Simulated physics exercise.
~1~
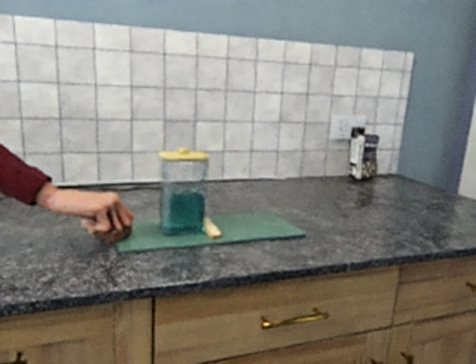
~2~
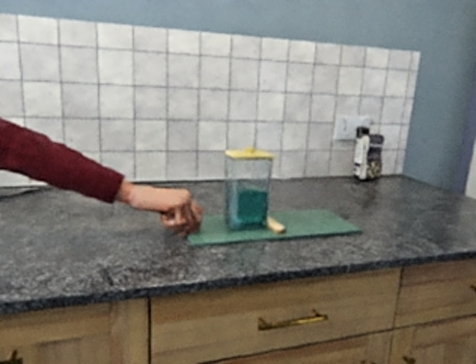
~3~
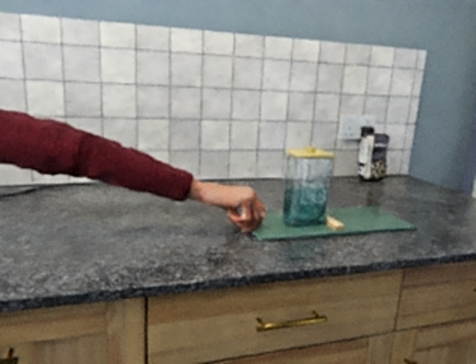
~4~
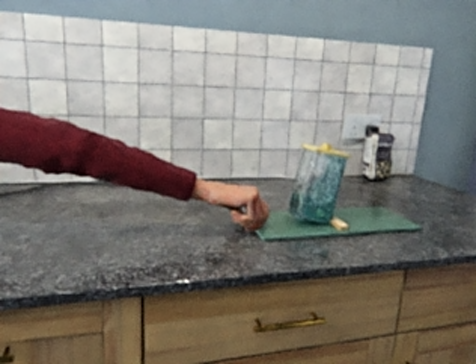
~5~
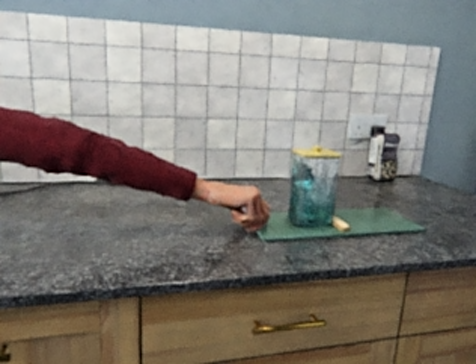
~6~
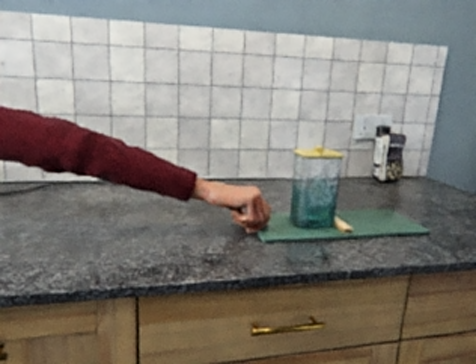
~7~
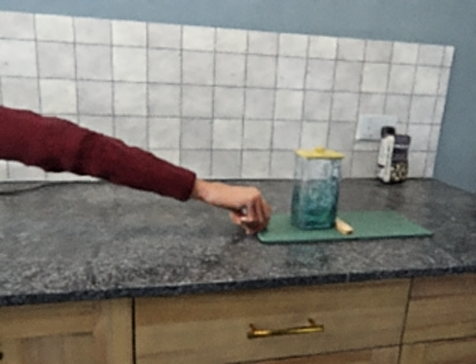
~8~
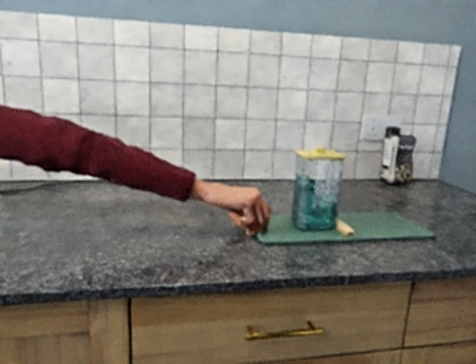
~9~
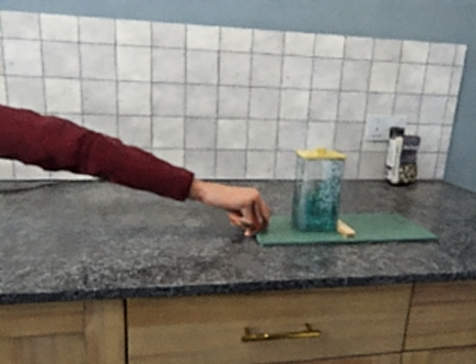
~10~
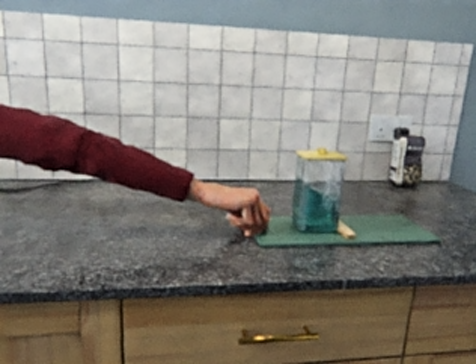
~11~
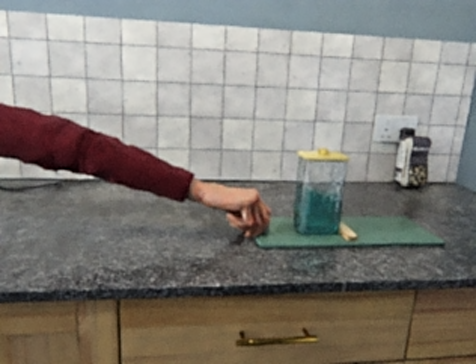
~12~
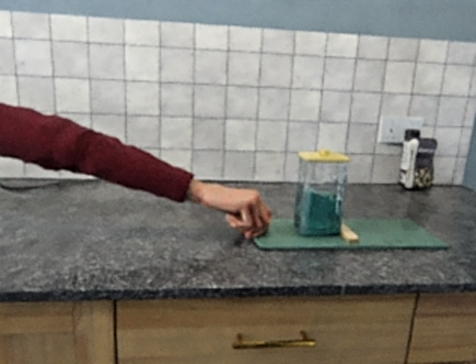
To begin with, a hand in a dark red sleeve holds the left end of a green board on a speckled countertop, where a clear container with a yellow lid and blue-green liquid stands beside a small wooden strip. The hand slides the board to the right, carrying the container along. As the board comes to a halt, the container tips to the right over the strip, its liquid churning. It then rocks back upright onto its base. The liquid gradually settles while the hand stays at the board's end, and the container remains standing.
